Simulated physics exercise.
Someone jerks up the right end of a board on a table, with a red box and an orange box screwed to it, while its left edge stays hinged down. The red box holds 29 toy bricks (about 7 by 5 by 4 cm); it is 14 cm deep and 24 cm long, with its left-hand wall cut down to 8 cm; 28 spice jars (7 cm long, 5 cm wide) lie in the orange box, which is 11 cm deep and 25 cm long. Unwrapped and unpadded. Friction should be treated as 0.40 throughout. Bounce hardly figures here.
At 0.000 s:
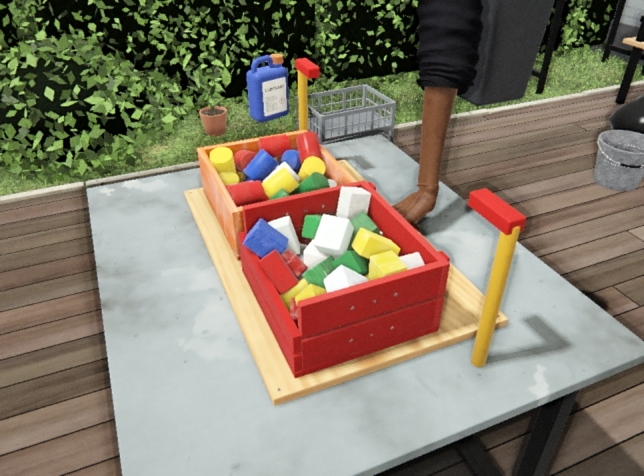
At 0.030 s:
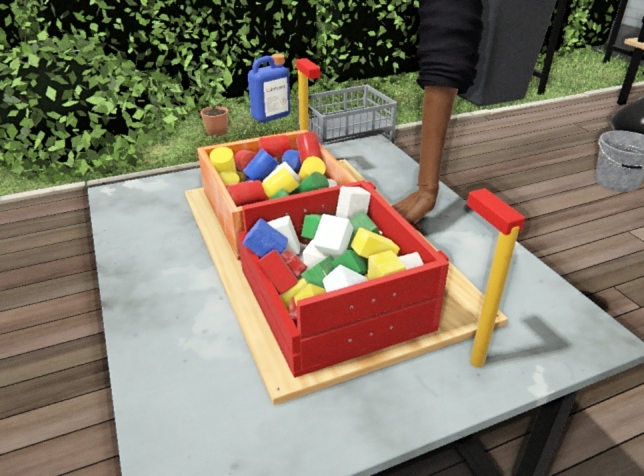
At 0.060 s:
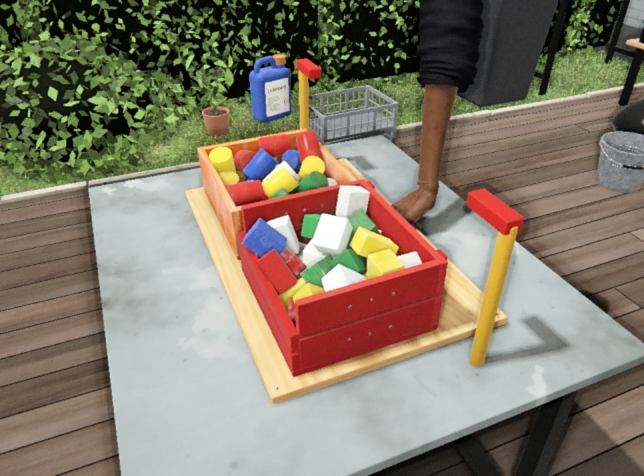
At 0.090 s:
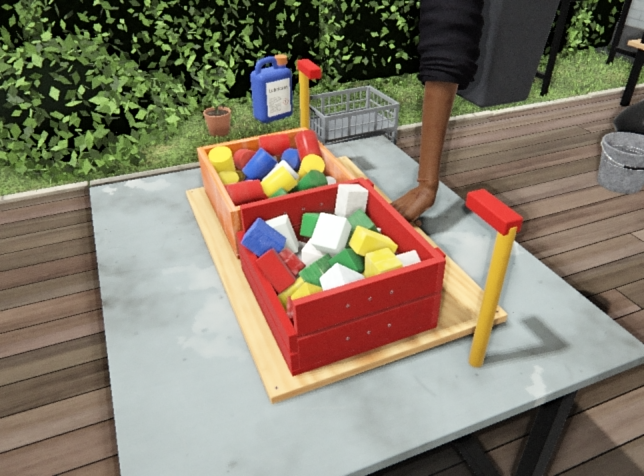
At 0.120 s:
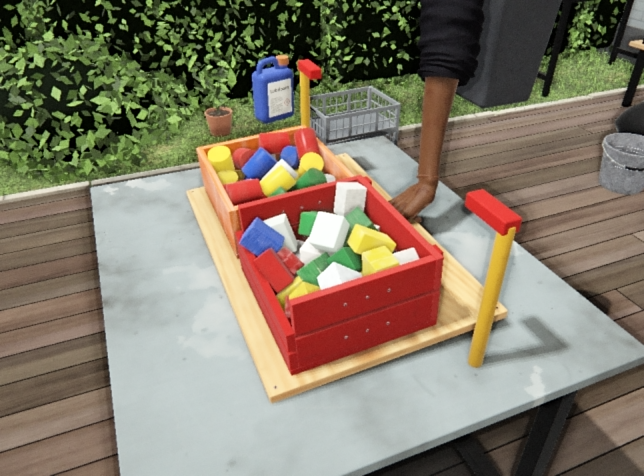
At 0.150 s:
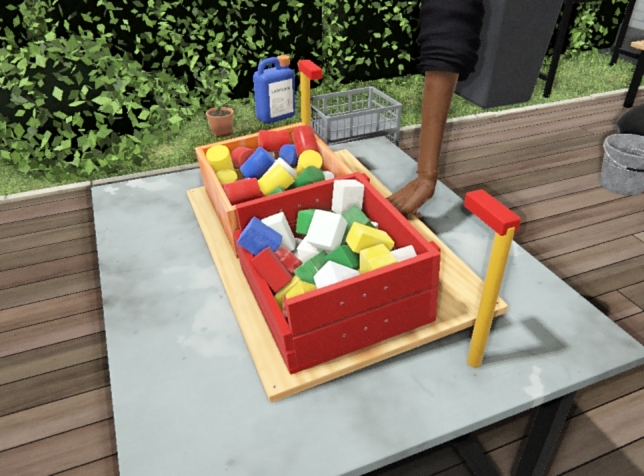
The clip shows a red box of colourful blocks and an orange box of mixed pieces on a wooden board on a table, as a person's hand at the board's right side raises that edge slightly, tilting both boxes leftward.
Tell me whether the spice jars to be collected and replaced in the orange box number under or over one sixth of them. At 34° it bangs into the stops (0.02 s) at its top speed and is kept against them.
Not so much as a sixth escapes.
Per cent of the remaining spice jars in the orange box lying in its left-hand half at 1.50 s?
Some 70 % of what remains.
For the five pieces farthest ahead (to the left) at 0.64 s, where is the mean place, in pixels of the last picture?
About (210, 284).
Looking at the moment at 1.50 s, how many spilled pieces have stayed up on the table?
Count: Around 12.
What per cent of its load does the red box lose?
Red box: 40% lost.
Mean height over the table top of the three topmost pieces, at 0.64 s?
Around 24 cm high.
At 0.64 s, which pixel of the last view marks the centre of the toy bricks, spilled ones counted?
I'd put the middle close to (266, 261).
After 0.40 s, the lift is arrested.
After 0.50 s, tilt 34°; red box 29 in, 0 out and orange box 28 in, 0 out.
After 0.64 s, tilt 34°; red box 27 in, 2 out and orange box 28 in, 0 out.
After 0.90 s, tilt 34°; red box 23 in, 6 out and orange box 27 in, 1 out.
Outcome (at 1.50 s), red box 18 in, 11 out and orange box 26 in, 2 out. Asked share, 2 of 28, 7 per cent.
